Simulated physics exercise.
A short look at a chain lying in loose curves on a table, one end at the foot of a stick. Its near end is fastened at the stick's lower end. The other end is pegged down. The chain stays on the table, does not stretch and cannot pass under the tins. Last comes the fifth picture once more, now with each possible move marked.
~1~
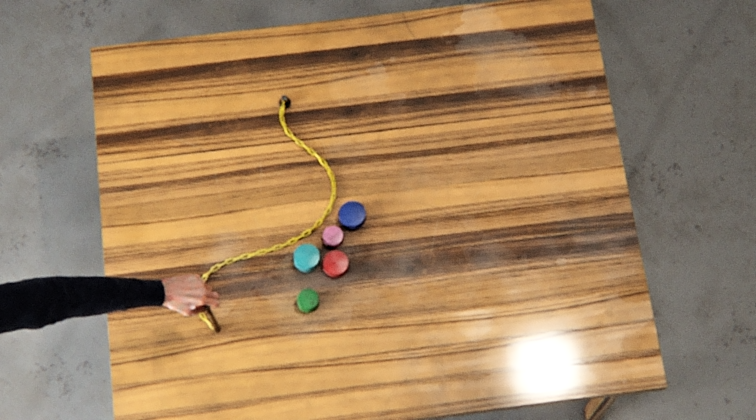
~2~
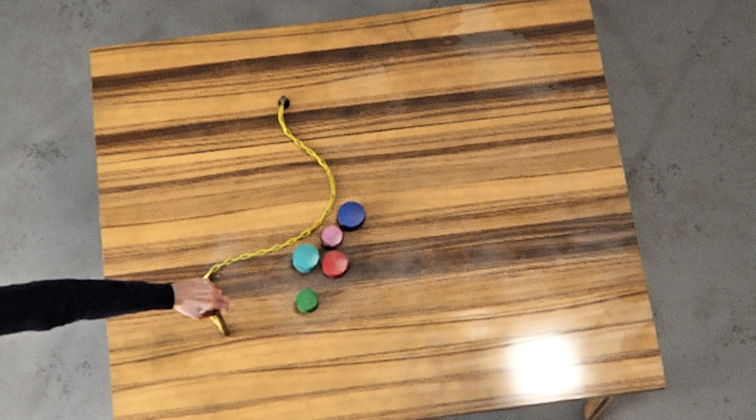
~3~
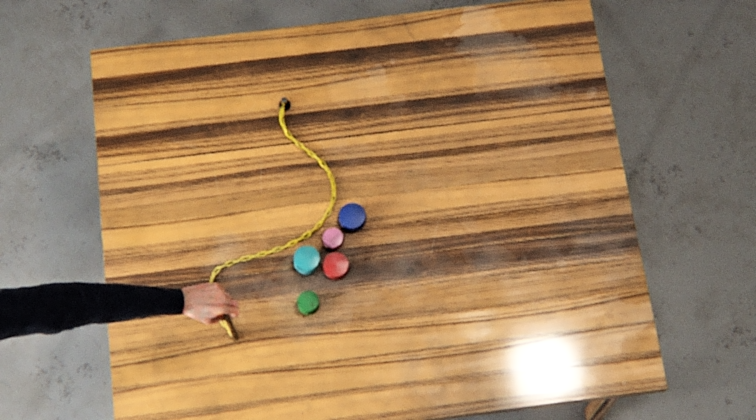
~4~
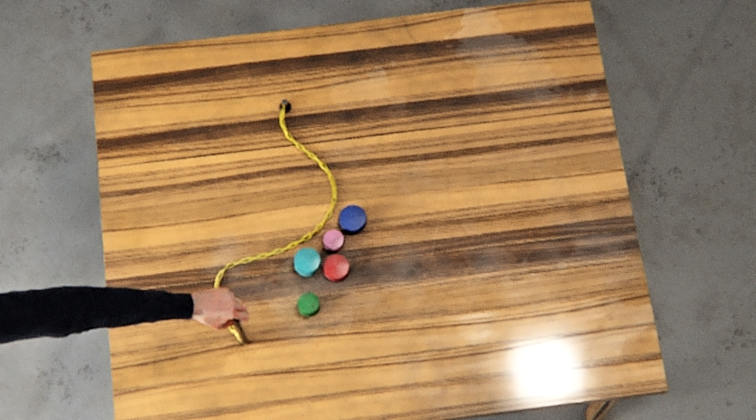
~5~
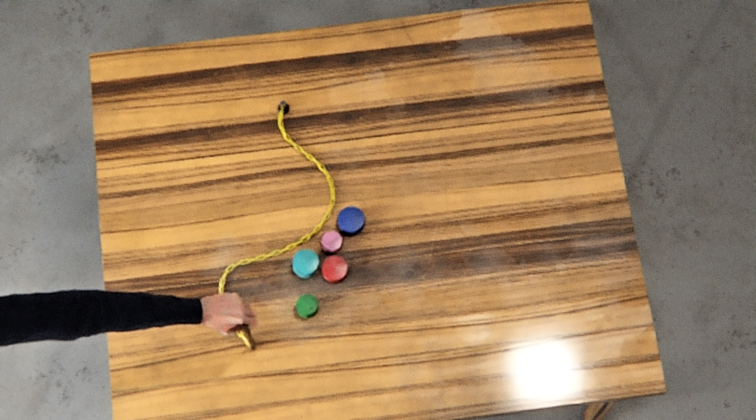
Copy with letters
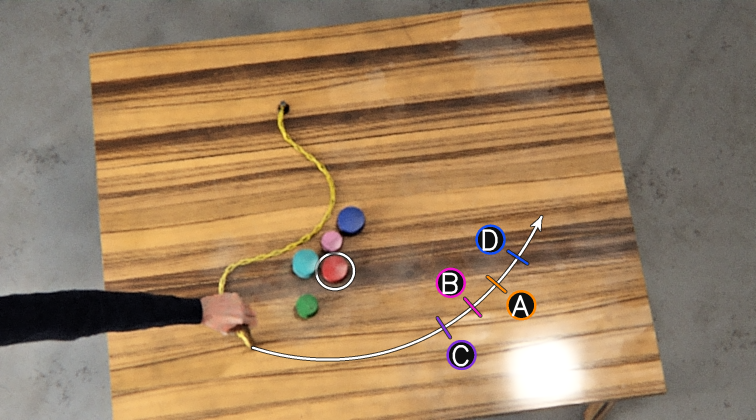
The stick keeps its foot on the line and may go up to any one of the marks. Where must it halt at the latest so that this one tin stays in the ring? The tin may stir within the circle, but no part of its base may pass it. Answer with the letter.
As far as tick C.
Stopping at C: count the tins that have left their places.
One.
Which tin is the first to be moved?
The green tin.
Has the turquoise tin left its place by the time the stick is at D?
By then, yes.
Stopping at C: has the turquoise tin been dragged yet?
No.
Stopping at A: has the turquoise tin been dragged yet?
Yes.
On the copy, A at (496, 284); B at (473, 307); C at (444, 328); D at (518, 257); the ring at (335, 271); the route from (253, 348) via (430, 335) to (541, 217).
On C. First, foot of the stick (321, 360); red tin (335, 270).
Then, foot of the stick (389, 351); red tin (335, 270).
Finally, foot of the stick (444, 328); red tin (335, 270); green tin (323, 293); the red tin is still in its ring.
By contrast, A drags the ringed tin to (362, 243); B drags the ringed tin to (347, 257); D drags the ringed tin to (378, 228).
